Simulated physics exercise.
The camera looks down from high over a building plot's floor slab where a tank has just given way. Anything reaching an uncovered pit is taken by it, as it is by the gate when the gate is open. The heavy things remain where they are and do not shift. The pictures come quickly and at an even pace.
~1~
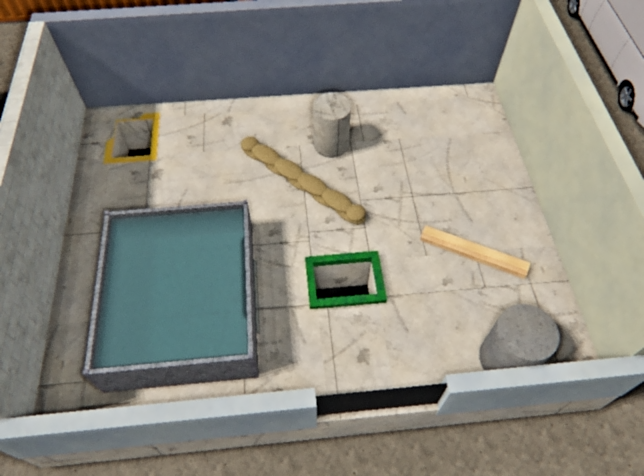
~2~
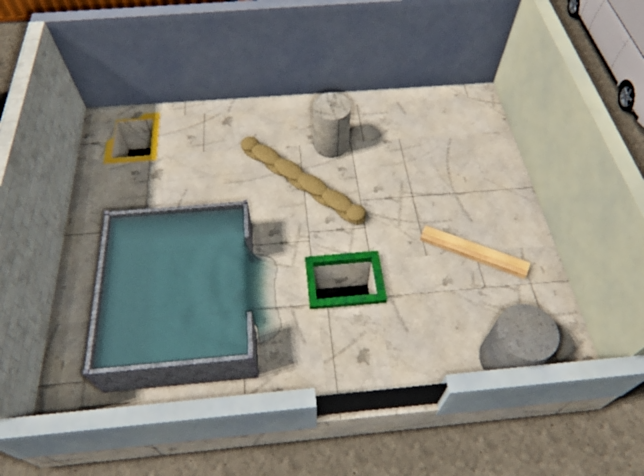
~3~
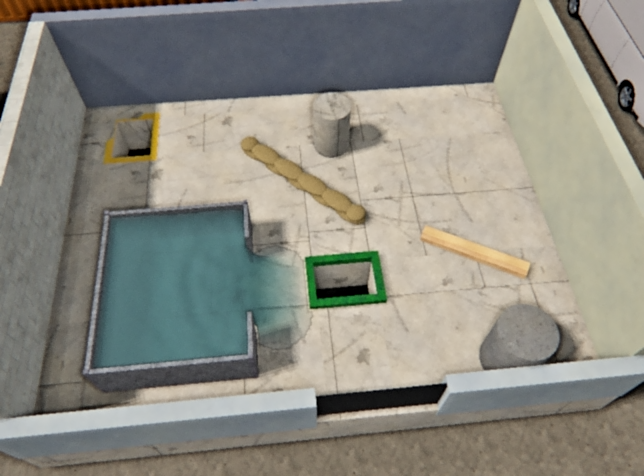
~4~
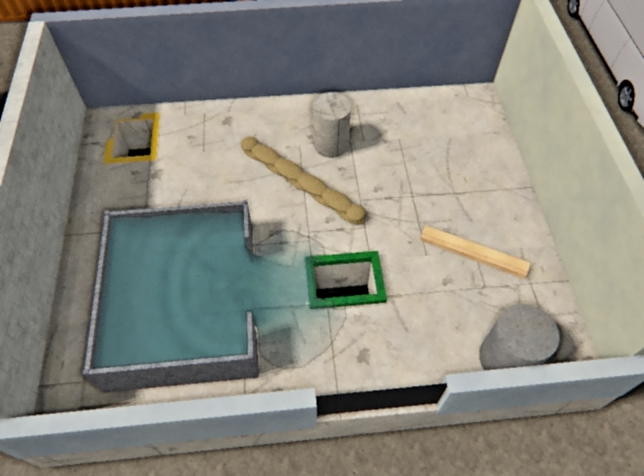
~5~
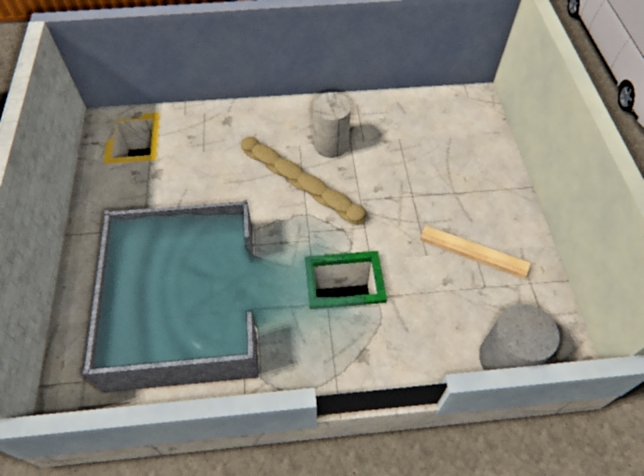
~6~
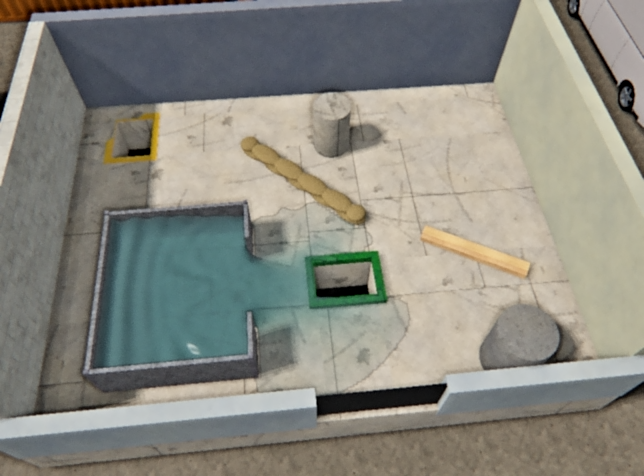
At first, a walled concrete slab holds a full, still water tank at left, near a green-framed opening. Then a gap opens in the tank's right side and water pours out toward the green frame. The thin sheet spreads around the frame and across the floor toward the lower right, while ripples cross the tank.
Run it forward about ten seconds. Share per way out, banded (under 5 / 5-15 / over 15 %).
Banded: Gate under 5 %, yellow pit under 5 %, green pit over 15 %.
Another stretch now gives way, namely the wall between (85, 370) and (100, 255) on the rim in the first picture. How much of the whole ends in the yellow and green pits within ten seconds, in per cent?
Near enough: Yellow 25 percent, green 0 percent.
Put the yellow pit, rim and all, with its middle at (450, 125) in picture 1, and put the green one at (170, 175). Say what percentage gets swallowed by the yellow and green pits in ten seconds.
Per cent: Yellow 15, green 0.
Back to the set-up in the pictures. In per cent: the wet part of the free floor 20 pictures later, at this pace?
I reckon 50 per cent or so.
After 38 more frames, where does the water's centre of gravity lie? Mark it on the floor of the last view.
It's close to (329, 281).
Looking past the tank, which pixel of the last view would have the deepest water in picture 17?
I'd put it around (463, 390).
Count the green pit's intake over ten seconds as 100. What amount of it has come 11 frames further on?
Share at that point: Roughly 55 %.
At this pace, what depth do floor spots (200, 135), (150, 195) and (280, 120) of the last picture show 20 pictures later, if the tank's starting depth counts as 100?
Estimate: 2, 2, 0 %.
A moment on, water covers 20 % of the floor; the gate 0 %, the yellow pit 0 %, the green pit 8 %.
Next, water covers 30 % of the floor; the gate 0 %, the yellow pit 0 %, the green pit 14 %.
Then, water covers 50 % of the floor; the gate 0 %, the yellow pit 0 %, the green pit 20 %.
Later, water covers 70 % of the floor; the gate 0 %, the yellow pit 1 %, the green pit 25 %.
In the end, water covers 90 % of the floor; the gate 0 %, the yellow pit 2 %, the green pit 27 %.
